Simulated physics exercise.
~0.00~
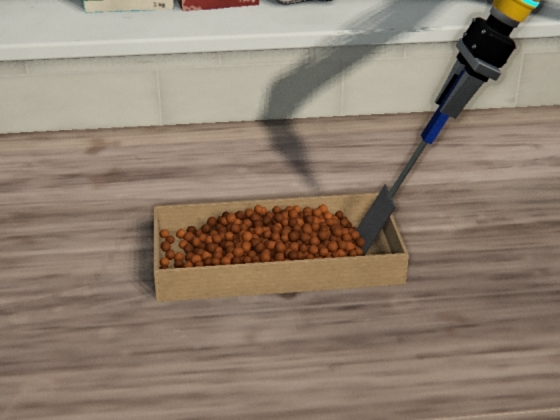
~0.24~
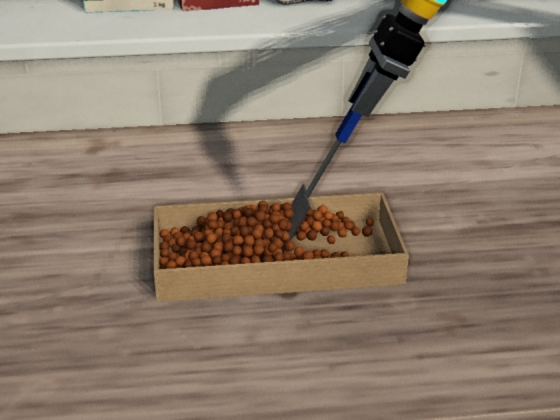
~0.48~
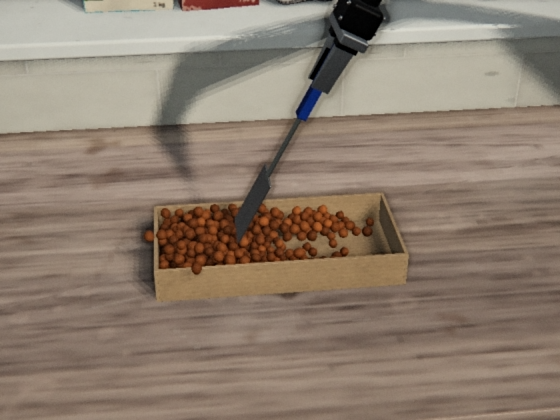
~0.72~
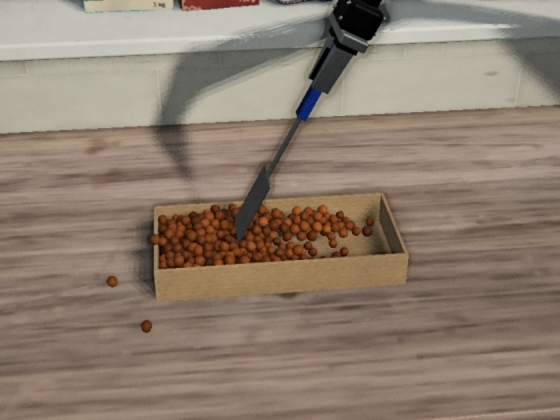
On a wooden table, a robot arm lowered into a tray of hazelnuts swept its dark paddle leftward, pushing the nuts into a heap at the left side, and then stopped as two spilled over the edge and came to lie on the tabletop.
